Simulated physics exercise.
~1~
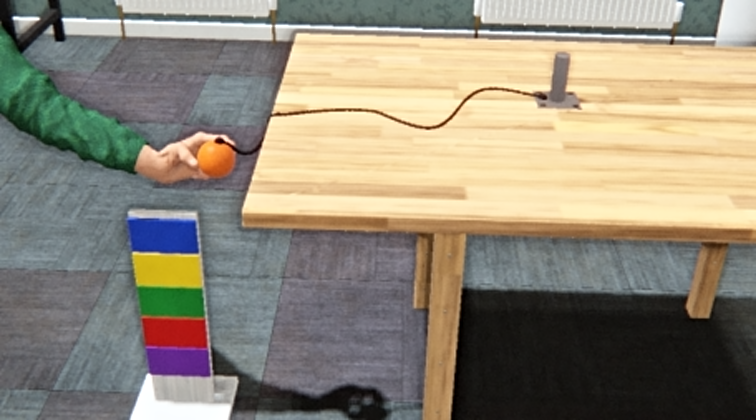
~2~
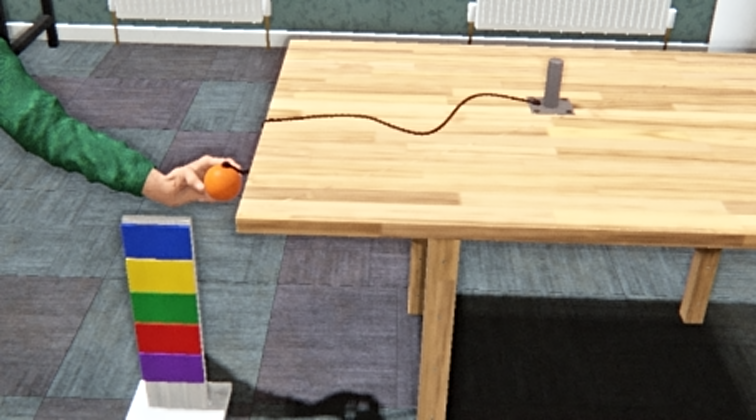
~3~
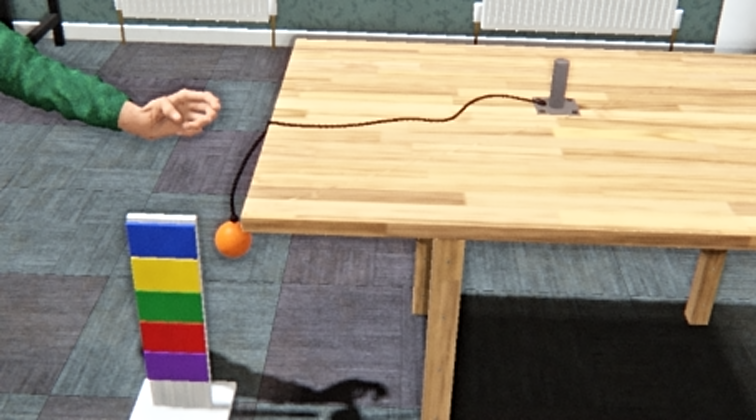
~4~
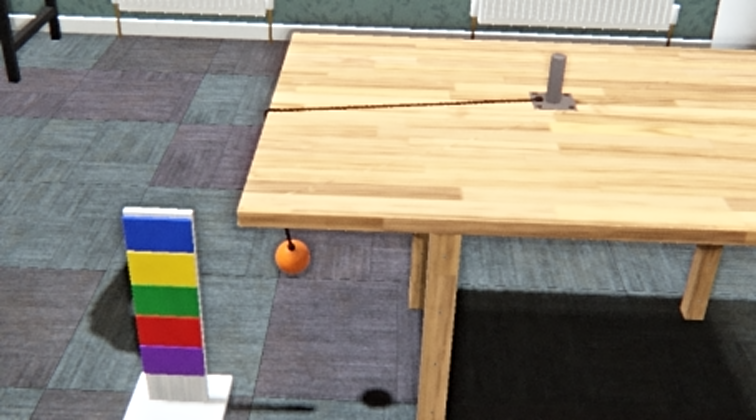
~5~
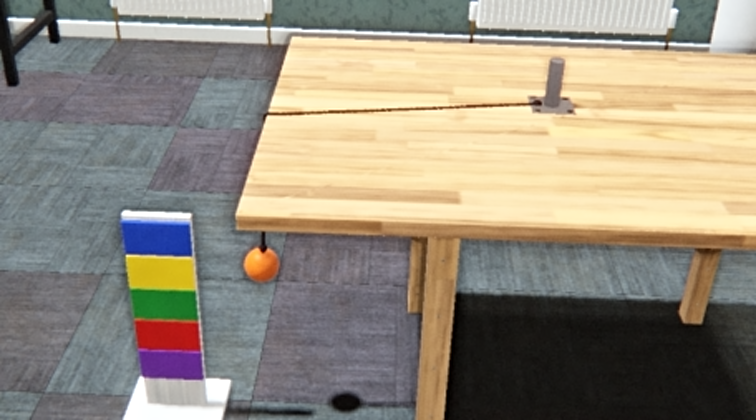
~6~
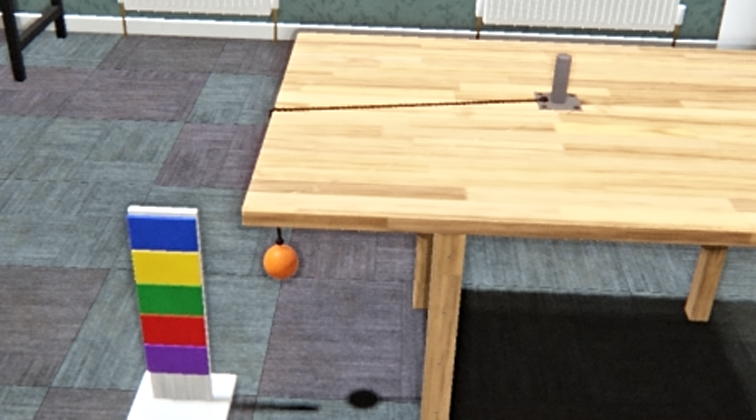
In the video, a hand holds an orange tied by a dark cord to a post on a wooden desk, beside a scale of coloured bands. The hand lets go and withdraws; the orange drops, swings below the edge, and ends hanging level with the yellow band.
